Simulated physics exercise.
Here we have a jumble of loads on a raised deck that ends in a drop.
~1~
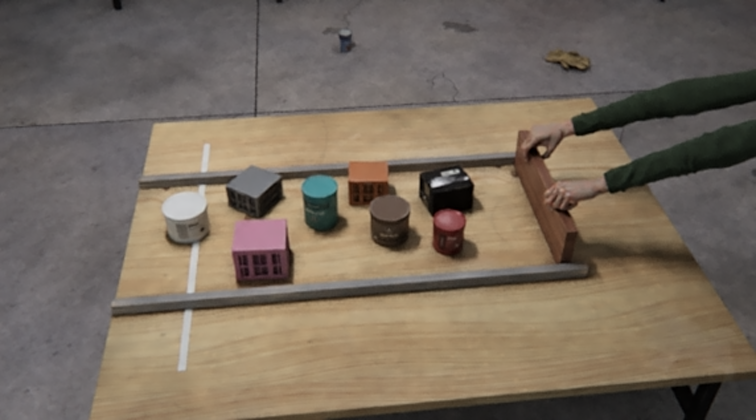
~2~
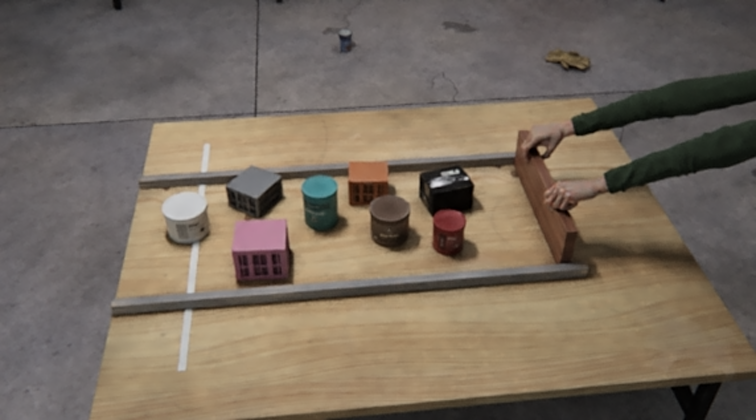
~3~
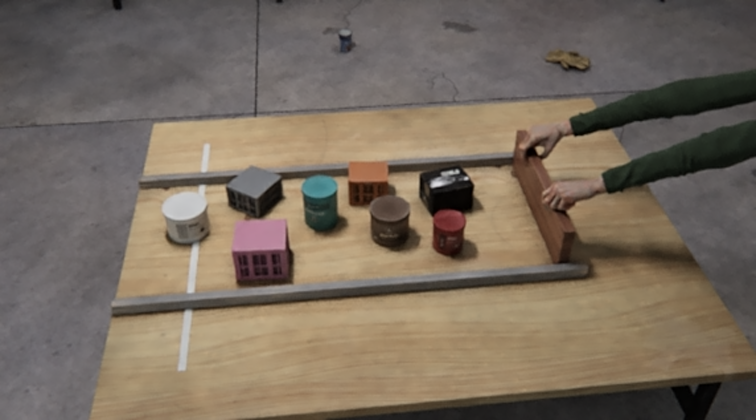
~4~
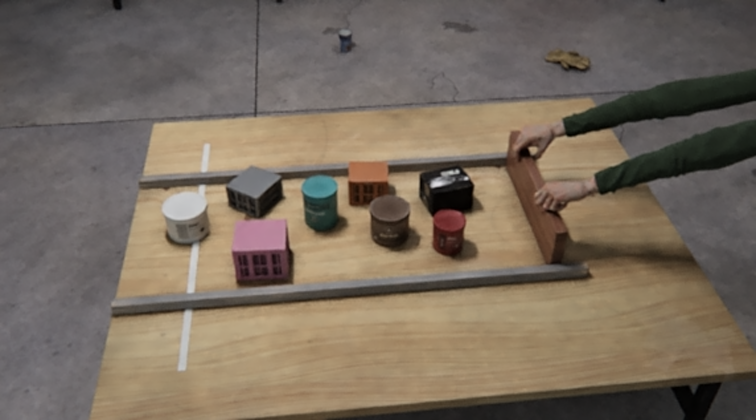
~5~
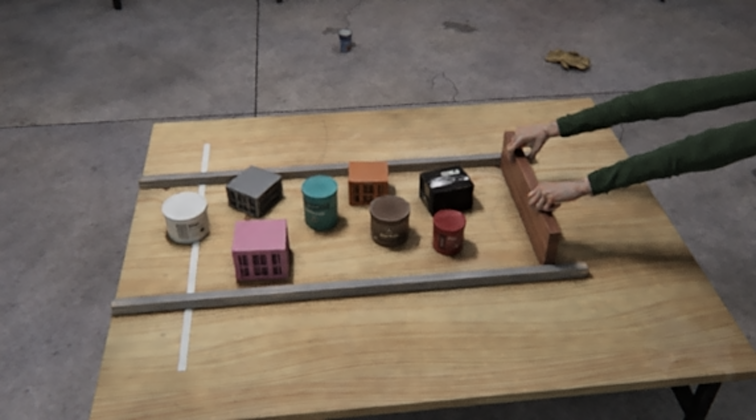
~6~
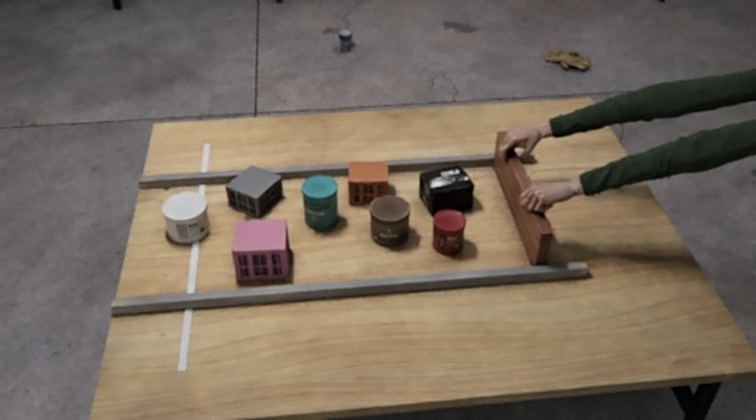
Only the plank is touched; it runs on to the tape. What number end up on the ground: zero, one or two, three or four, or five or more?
The number that fall off is one or two.
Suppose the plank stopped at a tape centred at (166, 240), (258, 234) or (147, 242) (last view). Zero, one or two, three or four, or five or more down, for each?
For each place: At least five; no fall at all; five or over.
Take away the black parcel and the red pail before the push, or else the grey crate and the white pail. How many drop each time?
It would be 0 and 0.
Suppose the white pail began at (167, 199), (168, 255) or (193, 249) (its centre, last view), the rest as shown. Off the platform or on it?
In turn it drops off; is lost; is lost.
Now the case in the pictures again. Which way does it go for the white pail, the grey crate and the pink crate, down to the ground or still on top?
The white pail drops off; the grey crate drops off; the pink crate remains up.
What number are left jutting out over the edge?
The number is 3.
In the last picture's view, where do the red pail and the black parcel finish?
About (174, 259), and the other about (175, 207).
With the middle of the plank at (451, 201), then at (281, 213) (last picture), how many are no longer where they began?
By then 2, and 8.
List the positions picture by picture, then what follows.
White pail (187, 218); grey crate (255, 191); pink crate (262, 249); plank (542, 195); tape (197, 238), in the first frame.
Grey crate (255, 191); orange crate (368, 183), in the second frame.
Pink crate (262, 250); plank (540, 195), in the third frame.
White pail (187, 218); red pail (449, 233), in the fourth frame.
Grey crate (255, 191); black parcel (446, 191), in the fifth frame.
White pail (187, 218); grey crate (255, 191); pink crate (262, 250); plank (520, 197); tape (197, 238), in the sixth frame.
Soon after, none off yet; white pail at rest near (187, 218); grey crate at rest near (255, 191); pink crate at rest near (262, 250).
In the end, the number that fall off is one or two; gone, grey crate and white pail.
